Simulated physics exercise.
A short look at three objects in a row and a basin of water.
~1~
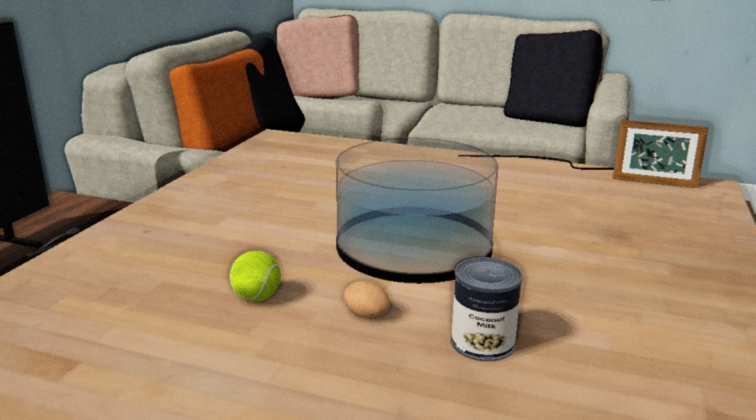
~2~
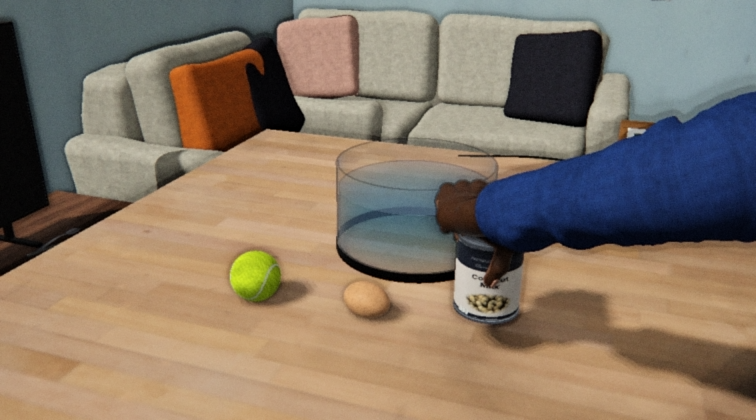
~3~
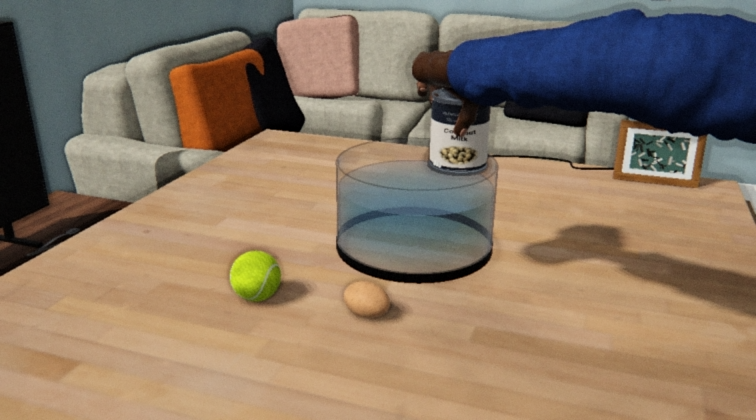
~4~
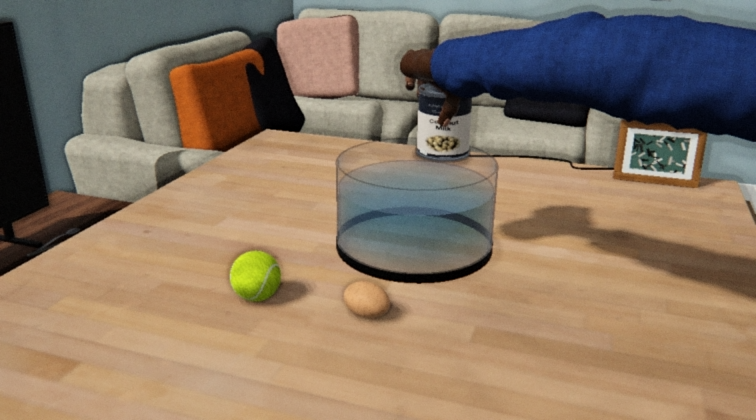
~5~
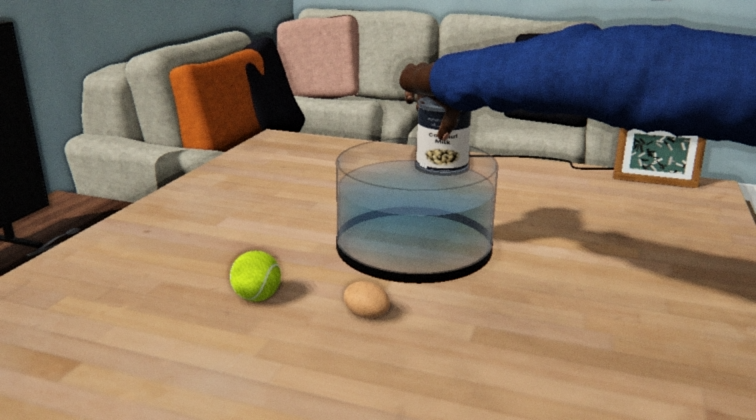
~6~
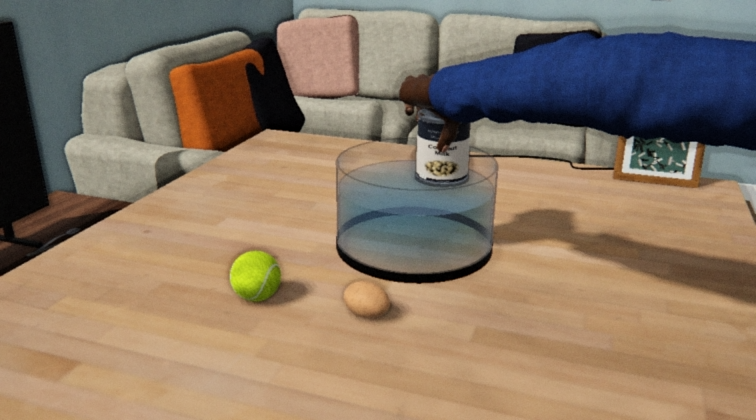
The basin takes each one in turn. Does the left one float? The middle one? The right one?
Left rests at the top - middle lies at the bottom - right lies at the bottom.
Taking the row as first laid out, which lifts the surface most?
The right-hand piece.
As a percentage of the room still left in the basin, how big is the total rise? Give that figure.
Result: 34 %.
Soon after, the tin of food goes to the bottom.
Later, the egg goes to the bottom.
In the end, the tennis ball floats; afloat, tennis ball.
